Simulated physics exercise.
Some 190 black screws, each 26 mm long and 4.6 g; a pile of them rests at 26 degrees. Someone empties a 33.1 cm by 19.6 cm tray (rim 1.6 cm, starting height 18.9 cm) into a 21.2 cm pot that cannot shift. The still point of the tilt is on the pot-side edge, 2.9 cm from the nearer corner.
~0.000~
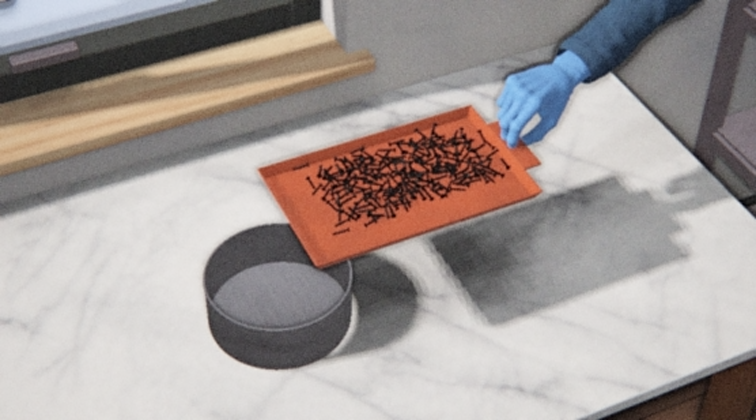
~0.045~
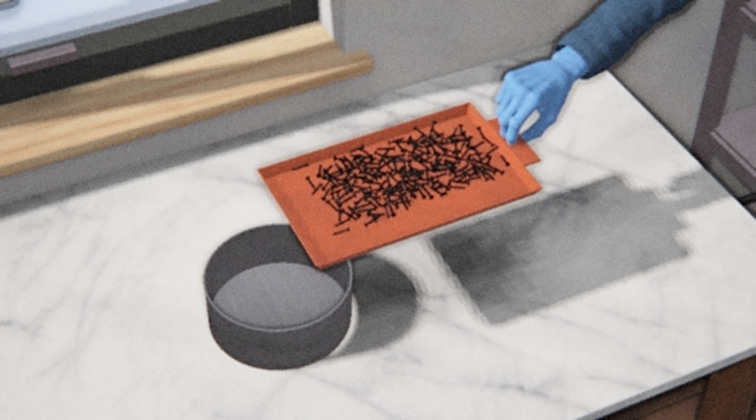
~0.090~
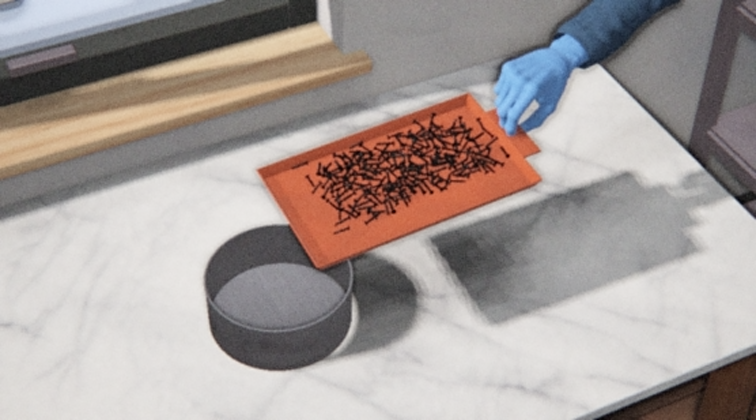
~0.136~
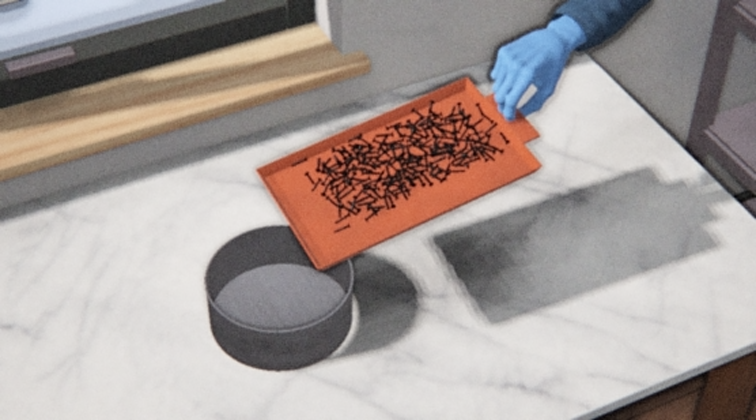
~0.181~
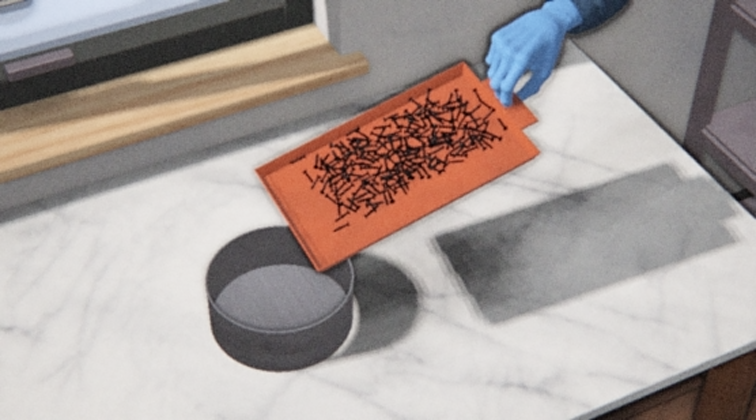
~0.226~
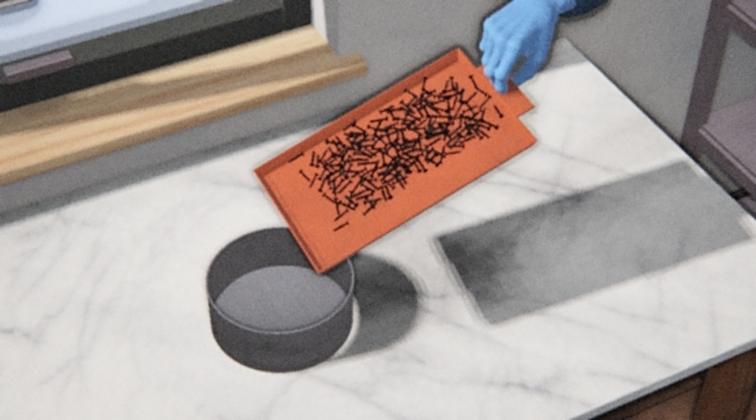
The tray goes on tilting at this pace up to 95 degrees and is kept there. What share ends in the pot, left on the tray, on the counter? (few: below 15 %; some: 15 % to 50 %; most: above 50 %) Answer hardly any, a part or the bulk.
Pot: A part, tray: Hardly any, counter: The bulk.
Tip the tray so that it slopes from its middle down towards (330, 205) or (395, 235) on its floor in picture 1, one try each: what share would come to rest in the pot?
About 75 and 0 per cent.
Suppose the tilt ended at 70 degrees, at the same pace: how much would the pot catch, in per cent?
In that case some 35 per cent.
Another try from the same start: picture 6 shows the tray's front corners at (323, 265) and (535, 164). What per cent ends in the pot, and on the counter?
Pot 15, counter 85.
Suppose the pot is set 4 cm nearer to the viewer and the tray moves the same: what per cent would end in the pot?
In that case some 60 per cent.
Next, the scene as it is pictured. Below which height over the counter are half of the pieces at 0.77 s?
Roughly 12 cm.
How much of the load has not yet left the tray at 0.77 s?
About 10 per cent.
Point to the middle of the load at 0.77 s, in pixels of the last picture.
Near (260, 308).
After 0.55 s, tilt 56 degrees; the tray holds 100 %, the pot 0 %.
After 0.77 s, tilt 81 degrees; the tray holds 10 %, the pot 15 %.
After 1.10 s, tilt 95 degrees; the tray holds 0 %, the pot 40 %.
At rest (2.1 s), pot 40 %, tray 0 %, counter 60 %.
